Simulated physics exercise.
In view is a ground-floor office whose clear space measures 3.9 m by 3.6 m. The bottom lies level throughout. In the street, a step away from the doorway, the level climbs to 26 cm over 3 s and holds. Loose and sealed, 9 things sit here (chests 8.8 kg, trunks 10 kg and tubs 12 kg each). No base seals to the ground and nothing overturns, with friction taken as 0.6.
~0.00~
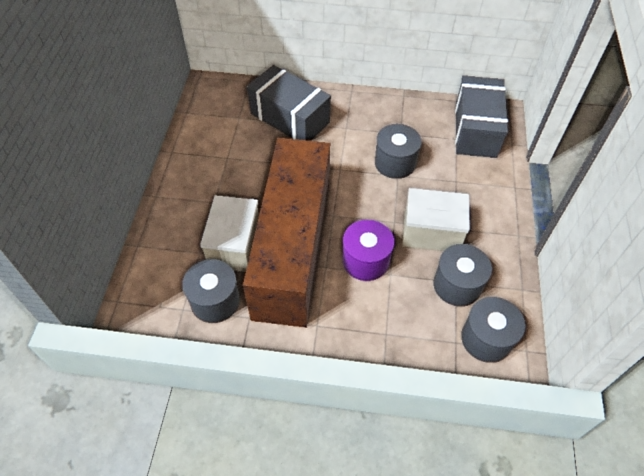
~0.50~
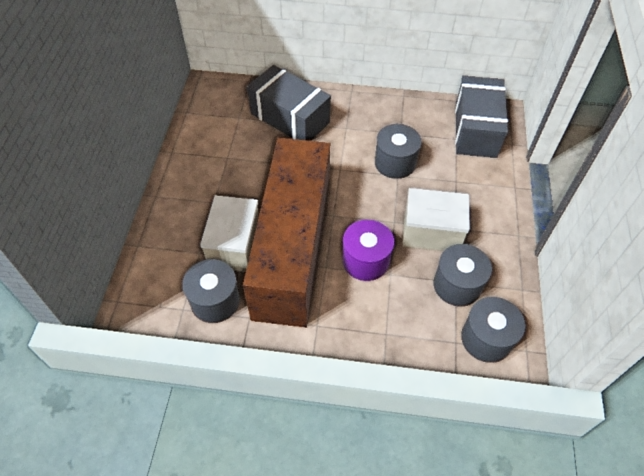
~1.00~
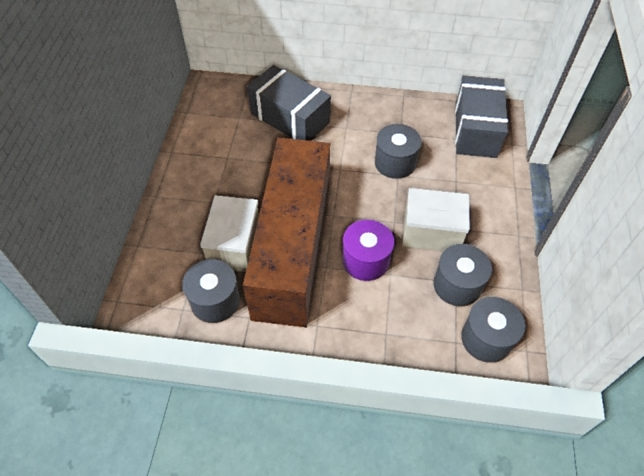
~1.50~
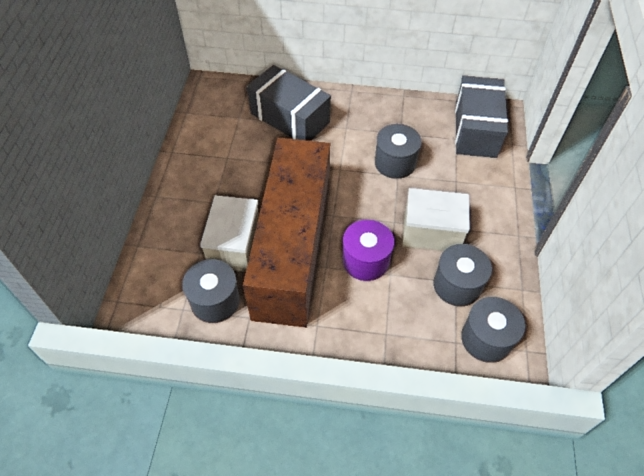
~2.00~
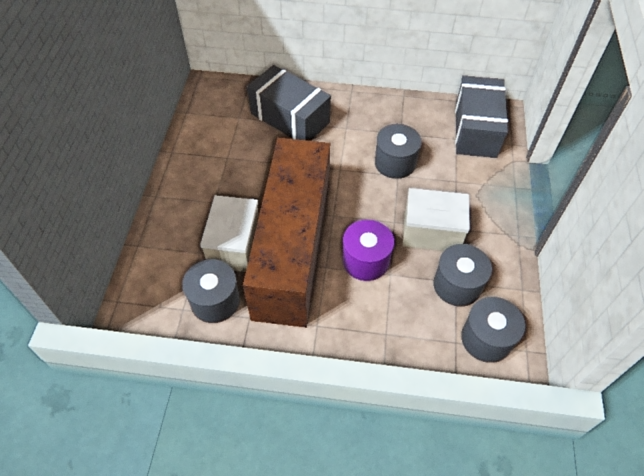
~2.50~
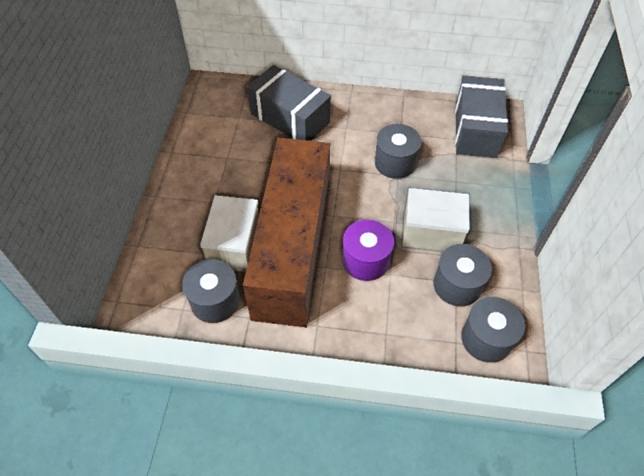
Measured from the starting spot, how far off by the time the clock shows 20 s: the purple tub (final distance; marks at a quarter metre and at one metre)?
Result: Short displacement.
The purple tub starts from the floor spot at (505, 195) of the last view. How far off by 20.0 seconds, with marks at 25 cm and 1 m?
I'd say it goes a long distance.
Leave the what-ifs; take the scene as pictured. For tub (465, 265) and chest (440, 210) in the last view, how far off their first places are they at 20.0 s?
The first is 20 cm from its start, the second 200 cm.
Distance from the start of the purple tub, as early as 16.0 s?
I'd guess some 100 cm by then.
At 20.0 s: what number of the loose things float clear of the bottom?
My tally comes to 9.
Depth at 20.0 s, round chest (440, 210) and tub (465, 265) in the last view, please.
About 23 and 21 cm.
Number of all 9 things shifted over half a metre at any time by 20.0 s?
It adds up to 9.
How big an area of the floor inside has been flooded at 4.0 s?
Roughly 7.0 m2.
After 4.0 s the purple tub is near (364, 243), 0.1 m from its start, aground; 1 afloat.
After 9.0 s the purple tub is near (524, 283), 1.4 m from its start, afloat; 9 afloat.
After 16.0 s the purple tub is near (485, 253), 1.0 m from its start, afloat; 9 afloat.
After 20.0 s the purple tub is near (396, 300), 0.7 m from its start, afloat; 9 afloat.
